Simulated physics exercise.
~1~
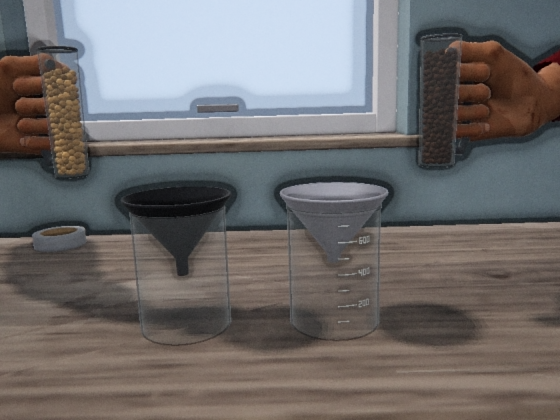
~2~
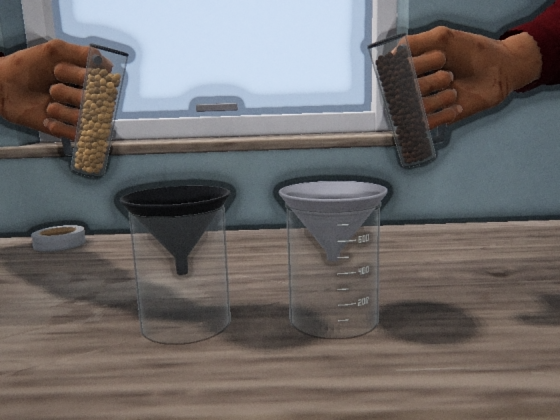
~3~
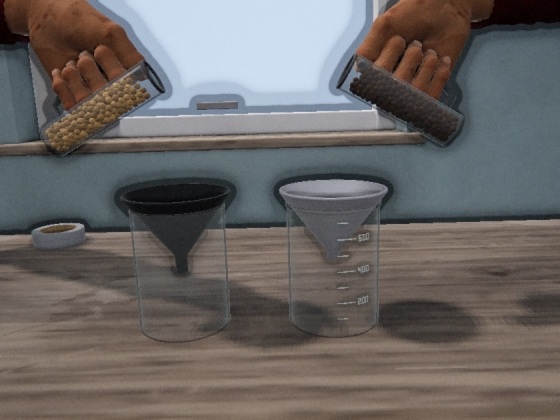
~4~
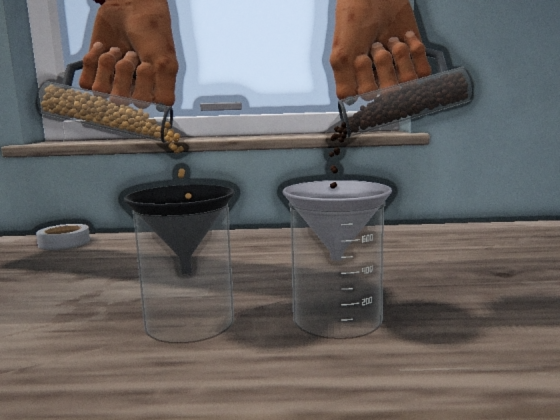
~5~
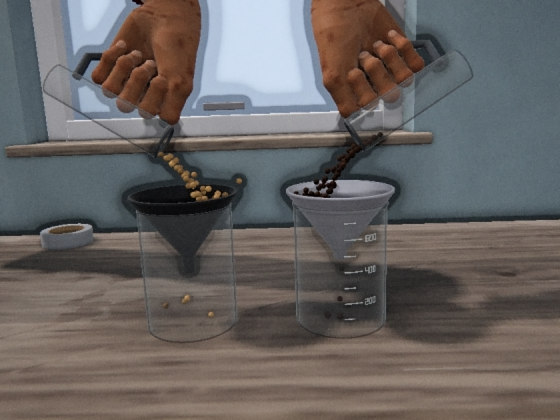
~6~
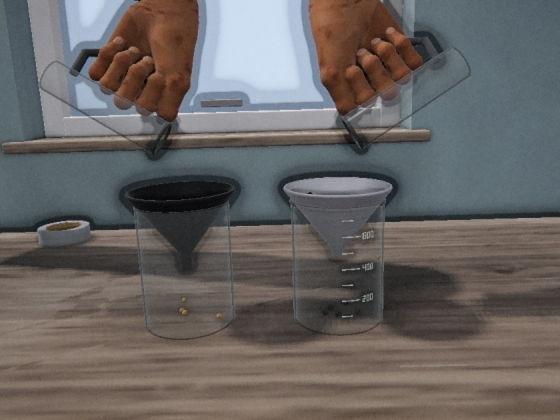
Two hands tip cups of pale and dark pieces into funnels, and both funnels clog.
